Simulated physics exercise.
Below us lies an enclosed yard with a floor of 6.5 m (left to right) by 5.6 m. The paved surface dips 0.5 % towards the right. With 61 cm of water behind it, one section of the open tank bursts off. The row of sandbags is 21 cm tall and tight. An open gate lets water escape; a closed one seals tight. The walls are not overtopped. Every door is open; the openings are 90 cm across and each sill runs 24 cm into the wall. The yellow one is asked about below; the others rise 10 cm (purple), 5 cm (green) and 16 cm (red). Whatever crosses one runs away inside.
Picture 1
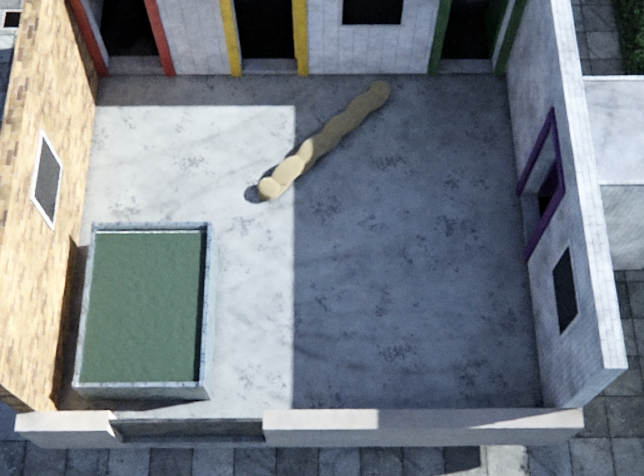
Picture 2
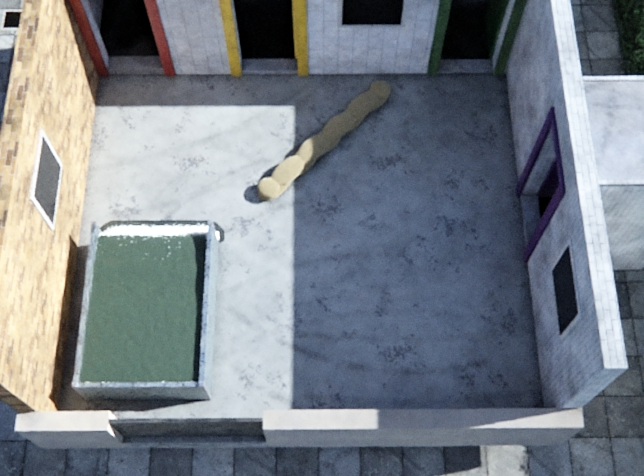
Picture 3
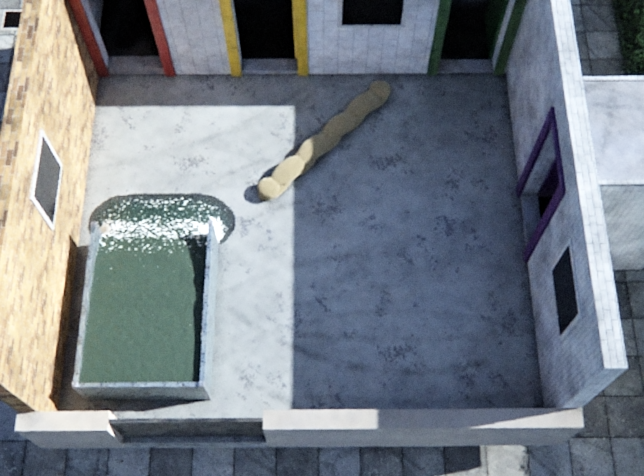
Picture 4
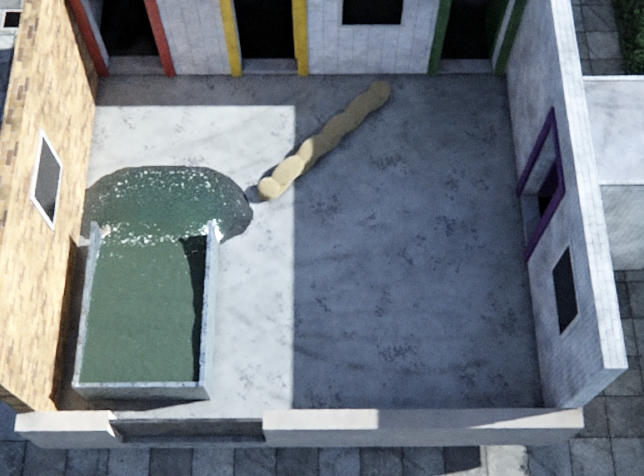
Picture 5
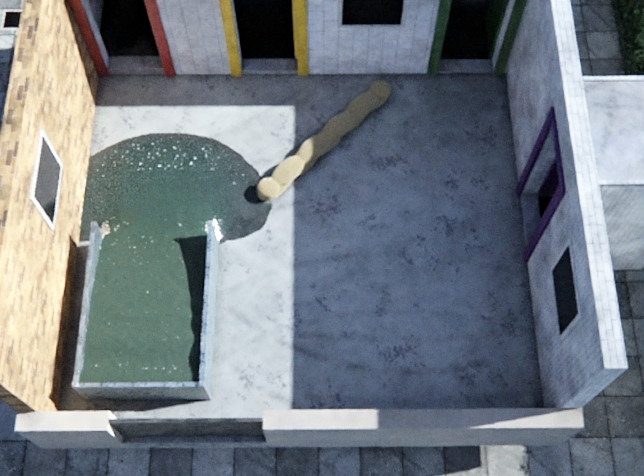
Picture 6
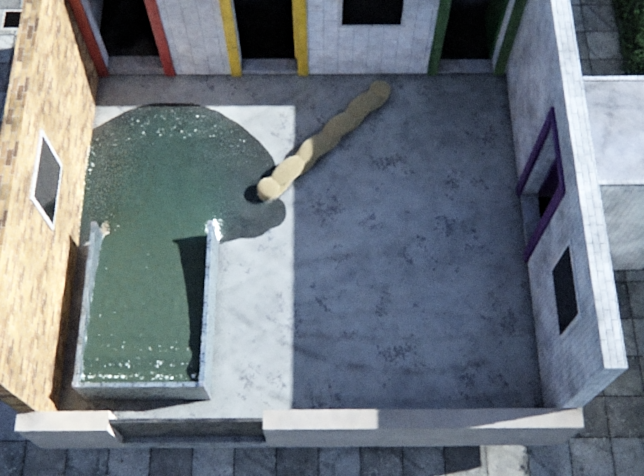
The footage shows a walled yard with red, yellow and green doorways as green water bursts from the far side of an open tank, spreads across the pale floor in a widening curve and flows around a lumpy barrier's near end.
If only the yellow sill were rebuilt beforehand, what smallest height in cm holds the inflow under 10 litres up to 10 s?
At least 20 cm or so.
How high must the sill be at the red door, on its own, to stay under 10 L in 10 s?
About 33 cm at red.
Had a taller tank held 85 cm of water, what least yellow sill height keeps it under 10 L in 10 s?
Then roughly 27 cm.
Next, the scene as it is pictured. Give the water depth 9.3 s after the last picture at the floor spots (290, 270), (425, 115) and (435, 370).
Roughly 2, 1 and 6 cm, in turn.
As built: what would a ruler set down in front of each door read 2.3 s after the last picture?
In cm: Yellow 19, purple 0, green 3, red 28.
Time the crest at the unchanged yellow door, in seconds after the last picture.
At about 1.8 s.
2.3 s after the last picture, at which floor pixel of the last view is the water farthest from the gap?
At about (495, 73).
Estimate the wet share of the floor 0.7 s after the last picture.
Near 30 per cent is wet.
Then, 0.7 s after the last picture water covers 30 % of the floor, deepest (33 cm) near (100, 75); 7 cm at the yellow door, 1 litre in over its 8 cm sill.
Then, 2.3 s after the last picture water covers 35 % of the floor, deepest (32 cm) near (371, 74); 19 cm at the yellow door, 74 litres in over its 8 cm sill.
Then, 9.3 s after the last picture water covers 85 % of the floor, deepest (10 cm) near (221, 132); 8 cm at the yellow door, 206 litres in over its 8 cm sill.
At the yellow door as built, the water peaked near 20 cm, 1.9 s after the last picture.
With a sill of 17.5 cm, 27 litres would have come in within the 10 s; with 24 cm, 0 litres. So under 10 litres takes about 20 cm.
